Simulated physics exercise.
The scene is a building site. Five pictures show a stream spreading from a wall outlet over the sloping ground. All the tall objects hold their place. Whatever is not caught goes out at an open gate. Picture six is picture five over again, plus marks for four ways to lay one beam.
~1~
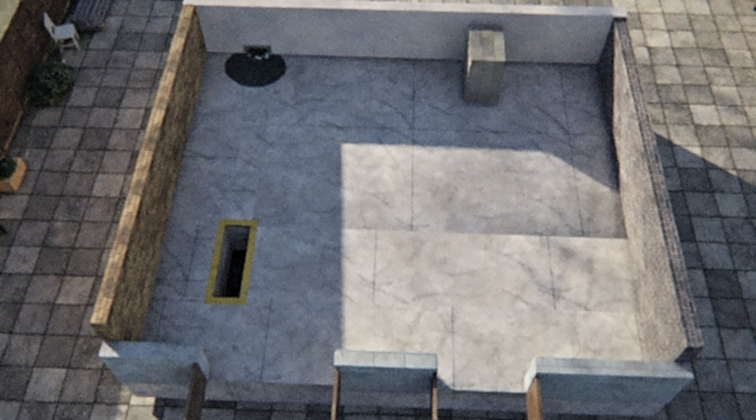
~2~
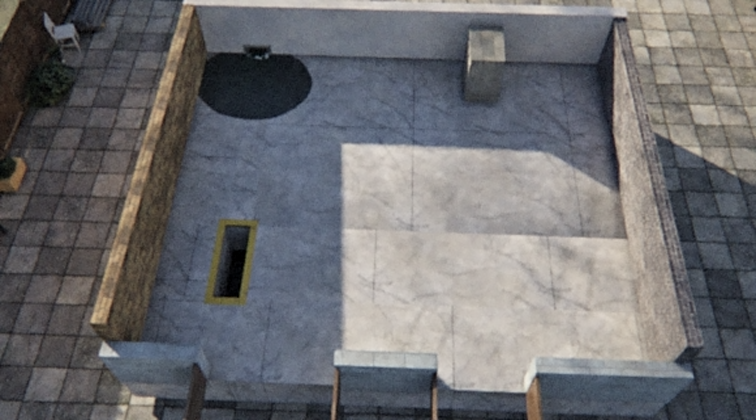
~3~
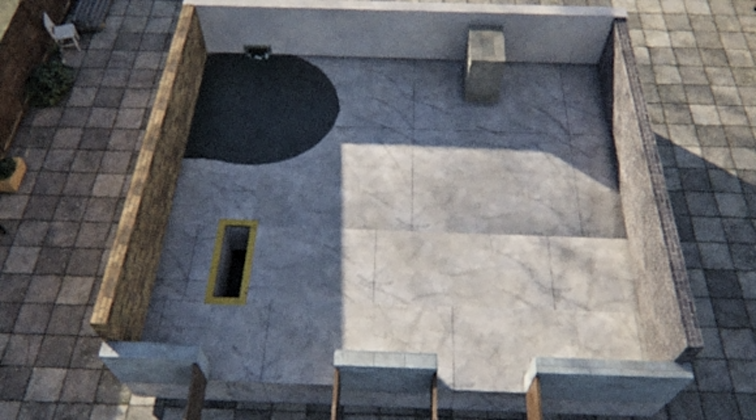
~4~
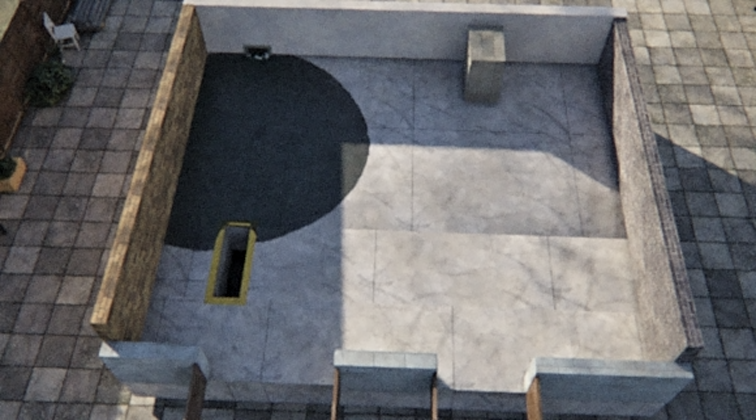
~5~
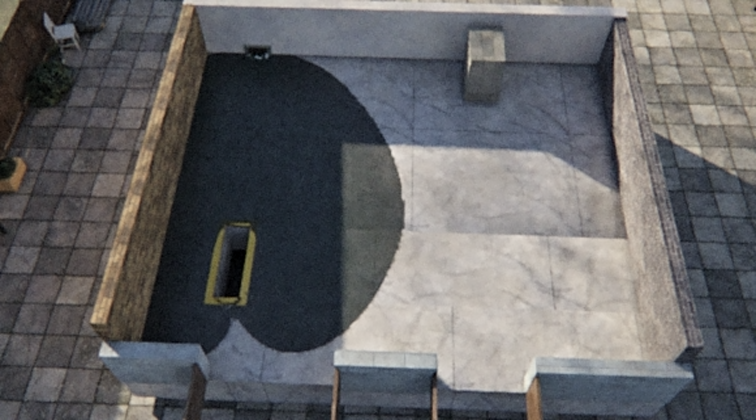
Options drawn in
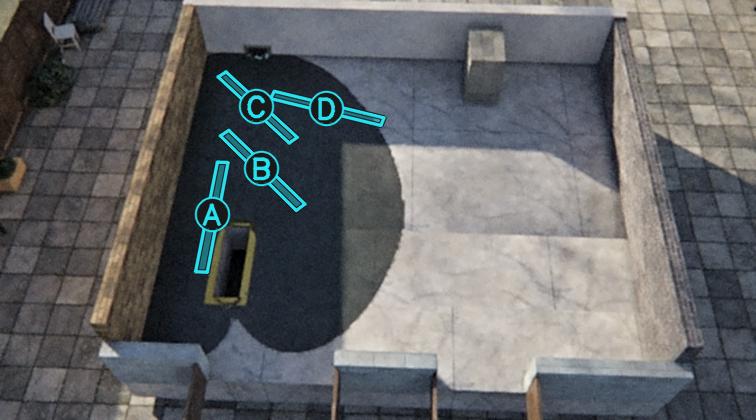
On a walled building site, dark water spread from an outfall at the back left across the pale floor, reached the yellow-edged gully and ran into it, then surrounded it while widening rightward.
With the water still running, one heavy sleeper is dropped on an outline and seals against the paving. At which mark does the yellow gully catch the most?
D beats the others.
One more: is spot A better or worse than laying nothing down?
It is worse.
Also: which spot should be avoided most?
The answer is C.
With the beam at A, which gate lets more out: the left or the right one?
More leaves on the left.
On the marked copy, A from (201, 271) to (222, 162); B from (224, 133) to (300, 207); C from (222, 74) to (293, 140); D from (272, 94) to (382, 121).
With A, about 20 % of the stream runs into the yellow gully, about 77 % out by the gates.
With B, about 20 % of the stream runs into the yellow gully, about 75 % out by the gates.
With C, about 13 % of the stream runs into the yellow gully, about 83 % out by the gates.
With D, about 34 % of the stream runs into the yellow gully, about 60 % out by the gates.
